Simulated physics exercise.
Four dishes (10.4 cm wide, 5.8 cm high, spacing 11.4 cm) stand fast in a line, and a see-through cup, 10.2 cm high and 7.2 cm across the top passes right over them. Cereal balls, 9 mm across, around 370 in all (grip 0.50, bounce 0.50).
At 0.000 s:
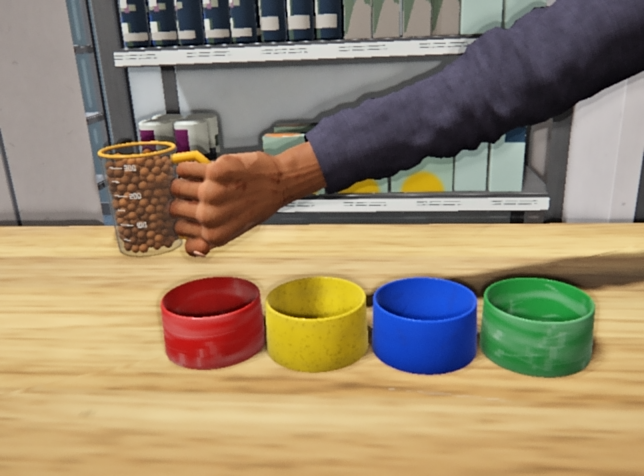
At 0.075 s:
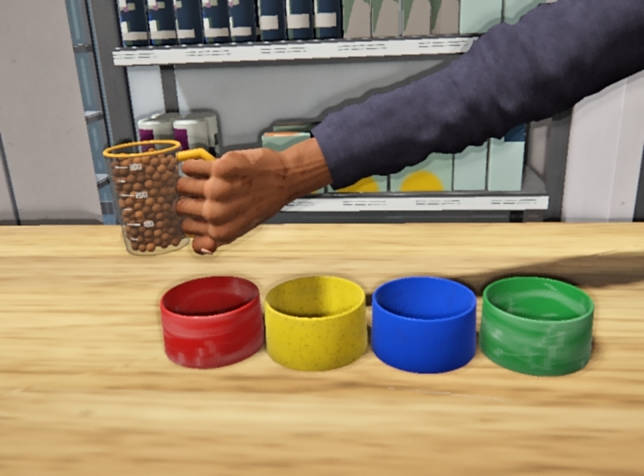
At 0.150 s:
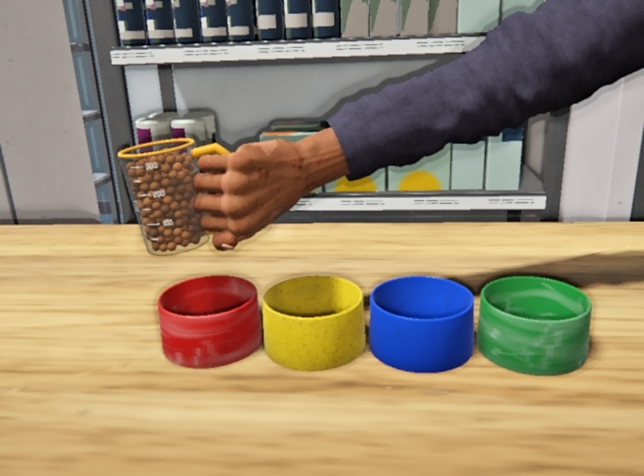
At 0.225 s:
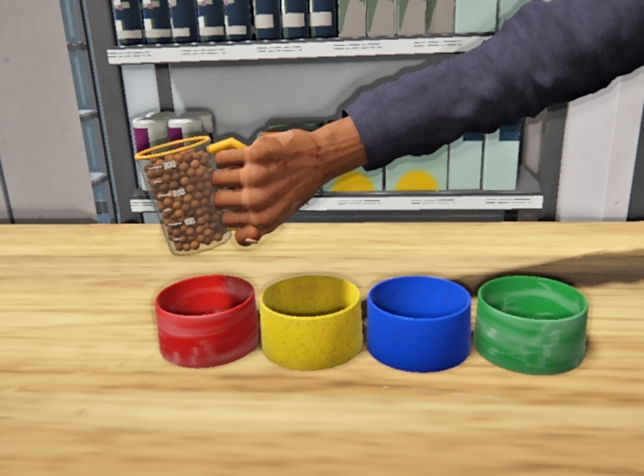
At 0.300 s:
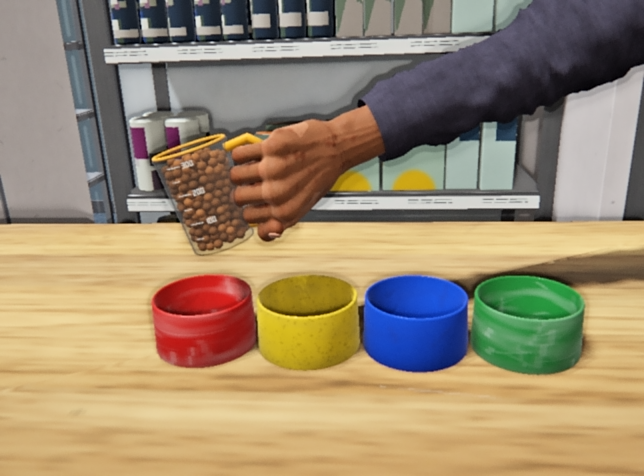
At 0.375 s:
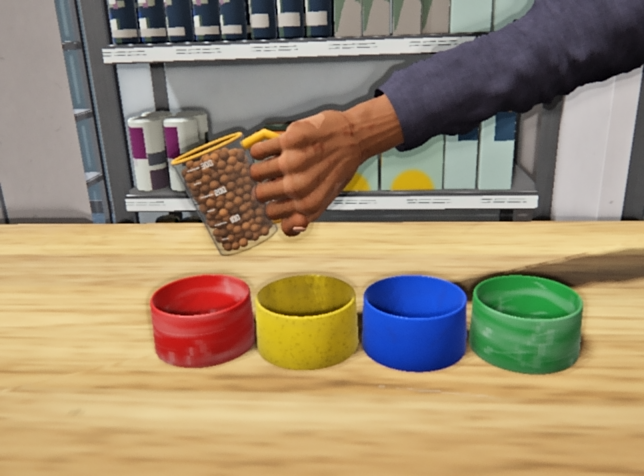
Hand moving a clear cup of brown cereal balls slightly right and gradually tilting it above red, yellow, blue and green dishes.
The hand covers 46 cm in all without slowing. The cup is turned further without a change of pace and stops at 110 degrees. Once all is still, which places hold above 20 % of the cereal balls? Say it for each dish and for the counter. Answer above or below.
Red: Below, blue: Below, green: Above, yellow: Below, counter: Below.
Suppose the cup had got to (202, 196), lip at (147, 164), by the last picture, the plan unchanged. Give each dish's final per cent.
Red 0, blue 50, green 40, yellow 0.
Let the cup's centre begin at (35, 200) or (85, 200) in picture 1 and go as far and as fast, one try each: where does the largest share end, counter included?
Most goes to: Blue; blue.
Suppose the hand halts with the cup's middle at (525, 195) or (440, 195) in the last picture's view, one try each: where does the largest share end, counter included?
The winner: Blue, then blue.
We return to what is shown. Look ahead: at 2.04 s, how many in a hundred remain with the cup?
Roughly 45 per cent.
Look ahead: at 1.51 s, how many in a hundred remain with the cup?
Some 95 per cent of the load.
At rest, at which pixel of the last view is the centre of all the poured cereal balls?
At about (519, 323).
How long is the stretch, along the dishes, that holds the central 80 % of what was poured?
Some 6 cm.
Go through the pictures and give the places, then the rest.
The first frame shows cup at (145, 199), tilt 0 degrees, lip at (103, 151), moved 0.0 cm; middle of the pieces at (146, 199); red dish at (211, 297); yellow dish at (316, 297); blue dish at (425, 298); green dish at (538, 299).
The second frame shows cup at (151, 198), tilt 1 degrees, lip at (108, 150), moved 0.7 cm; middle of the pieces at (152, 198).
The third frame shows cup at (168, 197), tilt 6 degrees, lip at (123, 152), moved 2.8 cm; middle of the pieces at (170, 197).
The fourth frame shows cup at (188, 196), tilt 10 degrees, lip at (140, 155), moved 5.2 cm; middle of the pieces at (189, 196).
The fifth frame shows cup at (207, 196), tilt 15 degrees, lip at (156, 158), moved 7.6 cm; middle of the pieces at (209, 195).
The sixth frame shows cup at (228, 196), tilt 20 degrees, lip at (175, 161), moved 9.9 cm; middle of the pieces at (230, 195); red dish at (201, 295); yellow dish at (306, 295); blue dish at (414, 296); green dish at (527, 297). Its pace works out near 60 degrees a second; the hand travels 31 cm a second.
After 1.06 s, tilt 62 degrees; cup holds 100 %.
After 1.51 s, tilt 90 degrees; cup holds 95 %.
After 2.04 s, tilt 110 degrees; cup holds 45 %, green 50 %.
In the end, at 3.6 s, red 0 %, blue 0 %, green 100 %, yellow 0 %, counter 0 %.
